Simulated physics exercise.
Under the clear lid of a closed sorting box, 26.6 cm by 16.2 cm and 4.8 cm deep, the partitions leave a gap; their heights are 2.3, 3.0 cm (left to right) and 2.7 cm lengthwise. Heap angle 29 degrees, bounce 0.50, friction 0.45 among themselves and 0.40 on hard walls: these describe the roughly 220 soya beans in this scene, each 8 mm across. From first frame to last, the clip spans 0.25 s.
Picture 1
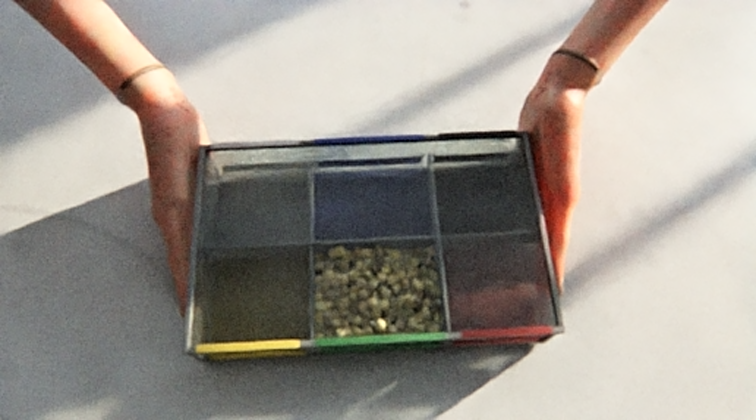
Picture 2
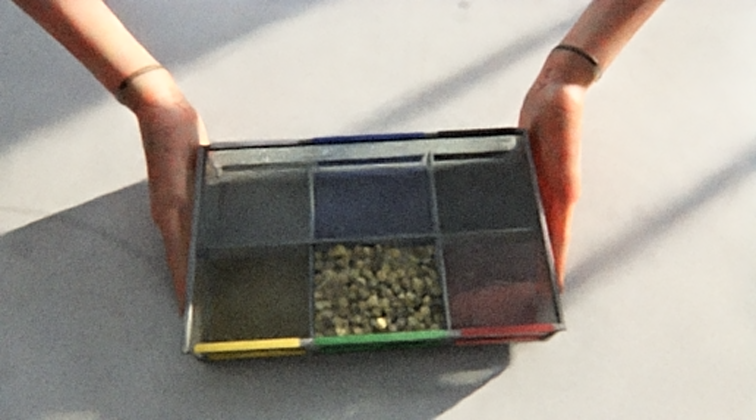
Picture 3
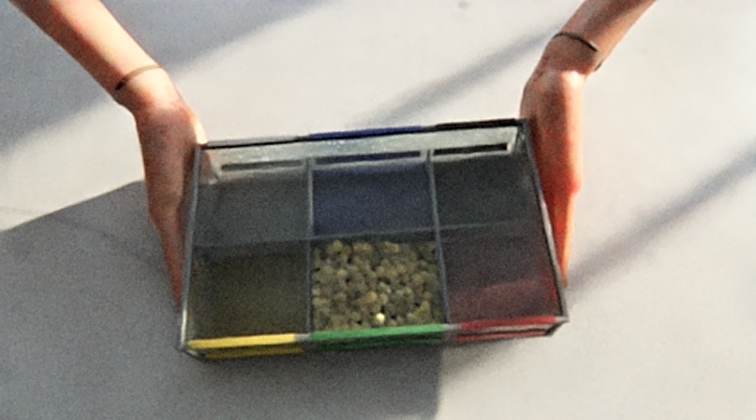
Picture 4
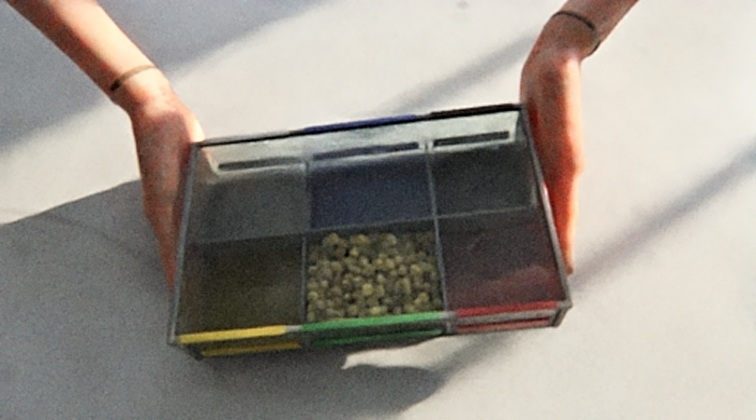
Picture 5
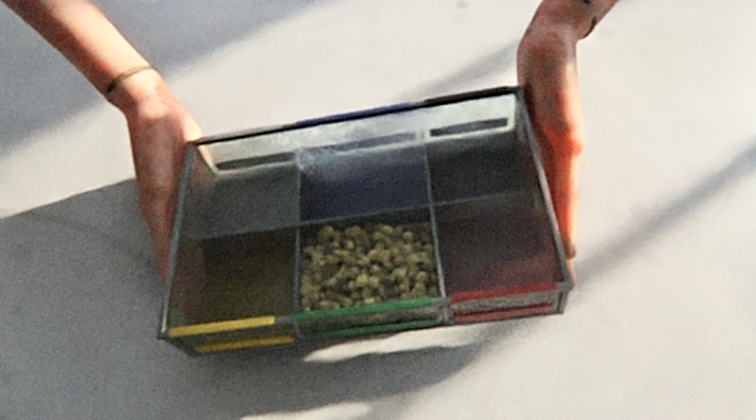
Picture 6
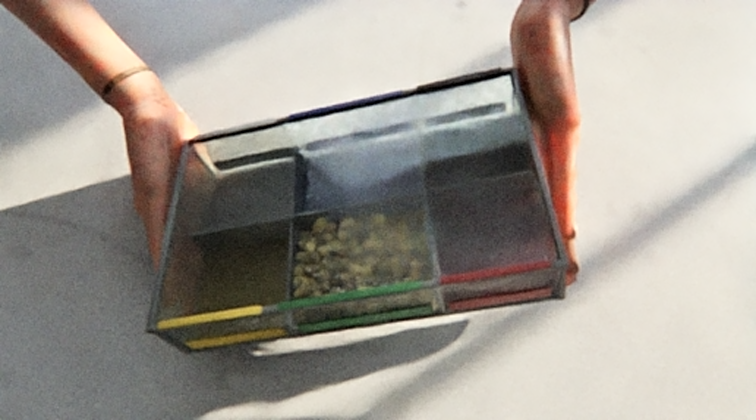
On a pale sunlit surface, two hands gradually tilt a clear-lidded, divided box of beans.
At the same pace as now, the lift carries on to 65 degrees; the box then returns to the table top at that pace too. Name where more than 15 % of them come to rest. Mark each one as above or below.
Marked: Red compartment below; blue compartment below; green compartment above; yellow compartment below; white compartment above; black compartment below.
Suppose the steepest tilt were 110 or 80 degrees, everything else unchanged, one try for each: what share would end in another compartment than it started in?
About 100 and 70 per cent.
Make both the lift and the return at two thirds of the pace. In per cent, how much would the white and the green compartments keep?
Final split: White = 20 %, green = 75 %.
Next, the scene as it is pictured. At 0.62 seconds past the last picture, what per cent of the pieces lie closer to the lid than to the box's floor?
Roughly 30 per cent.
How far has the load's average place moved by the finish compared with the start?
I'd put it at close to 6.0 cm.
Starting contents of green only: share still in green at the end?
Some 70 per cent.
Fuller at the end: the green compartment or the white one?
Go with green, that one ends with more.
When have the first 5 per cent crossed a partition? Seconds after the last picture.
0.55 s or so.
Then, 0.62 s after the last picture, tilt 64 degrees; green 85 %, yellow 5 %, white 5 %.
Then, 1.03 s after the last picture, tilt 27 degrees; green 65 %, yellow 10 %, white 25 %.
Then, 1.53 s after the last picture, tilt 0 degrees; green 65 %, yellow 10 %, white 25 %.
In the end, red 0 %, blue 0 %, green 65 %, yellow 10 %, white 25 %, black 0 %.
